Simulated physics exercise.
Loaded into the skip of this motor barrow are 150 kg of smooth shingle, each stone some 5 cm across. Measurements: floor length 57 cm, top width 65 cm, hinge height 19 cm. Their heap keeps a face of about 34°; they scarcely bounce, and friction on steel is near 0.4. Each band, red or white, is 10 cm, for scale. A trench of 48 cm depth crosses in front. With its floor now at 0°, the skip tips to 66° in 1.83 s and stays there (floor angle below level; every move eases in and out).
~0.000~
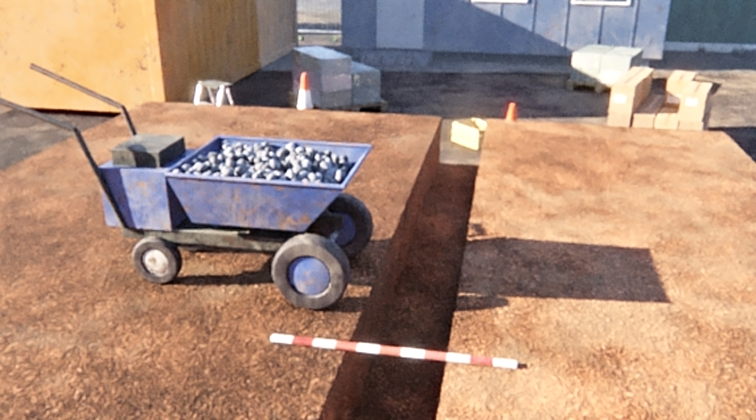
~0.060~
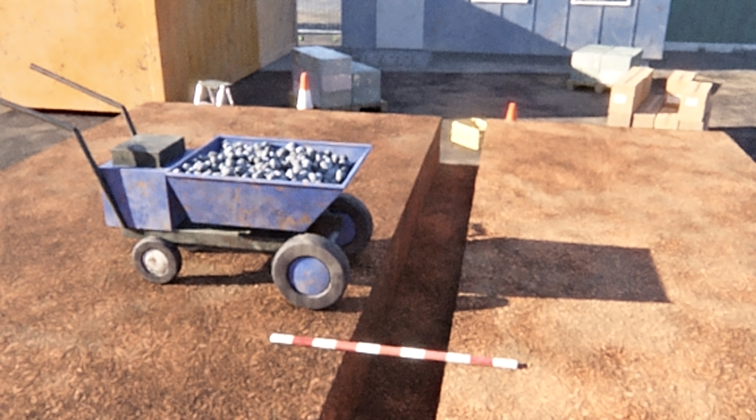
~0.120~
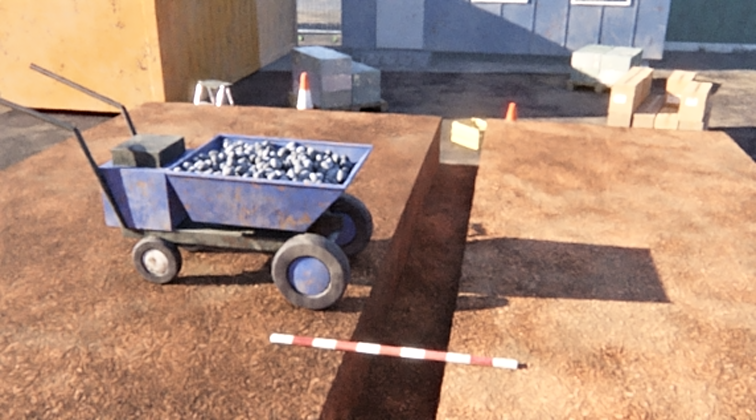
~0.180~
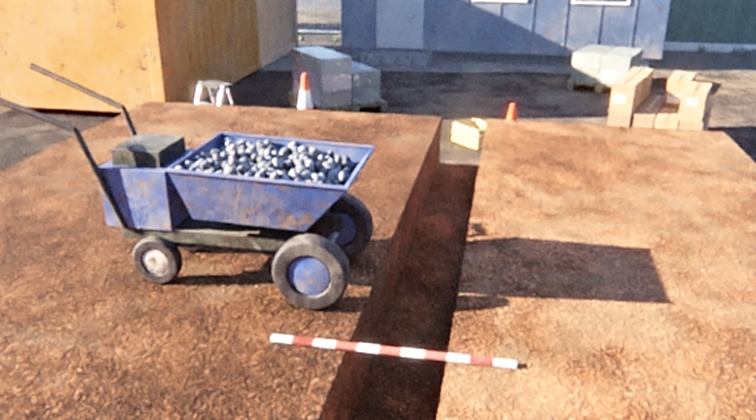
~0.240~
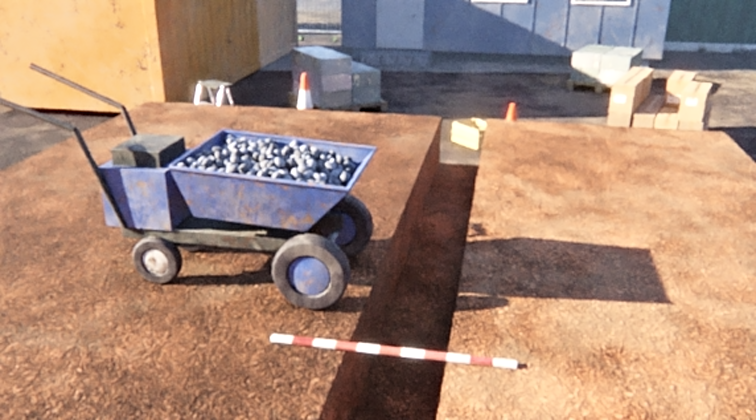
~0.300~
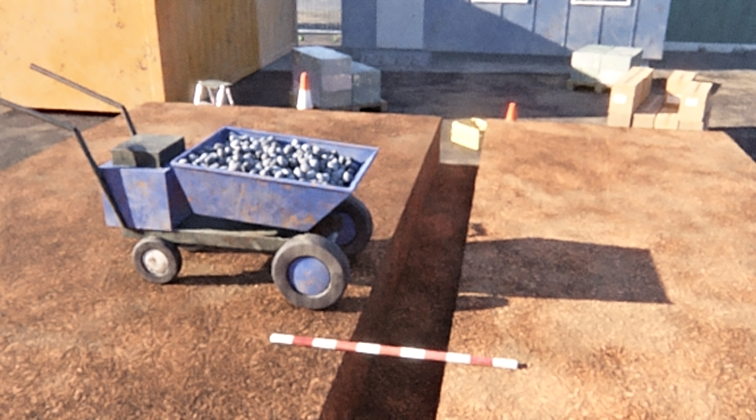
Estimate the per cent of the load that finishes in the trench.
Roughly 60 percent.
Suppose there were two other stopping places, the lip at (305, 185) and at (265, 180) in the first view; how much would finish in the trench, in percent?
From the first place around 100 per cent, from the other around 95.
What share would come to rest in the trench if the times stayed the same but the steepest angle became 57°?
Share in trench: Approx. 65%.
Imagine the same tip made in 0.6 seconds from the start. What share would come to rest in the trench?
Then roughly 40 percent.
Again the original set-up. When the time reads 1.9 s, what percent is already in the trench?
At that moment: Approx. 30 %.
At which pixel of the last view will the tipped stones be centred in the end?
Roughly at pixel (443, 354).
After 1.4 s the floor is at 56°; 98 % in the skip, 2 % in the trench; the foremost stones are at (442, 254).
After 1.9 s the floor is at 66°; 38 % in the skip, 31 % in the trench, 30 % past the trench; the foremost stones are at (568, 290).
After 2.3 s the floor is at 66°; 16 % in the skip, 43 % in the trench, 41 % past the trench; the foremost stones are at (639, 299).
After 4.2 s the floor is at 66°; 0 % in the skip, 60 % in the trench, 40 % past the trench; the foremost stones are at (671, 295).
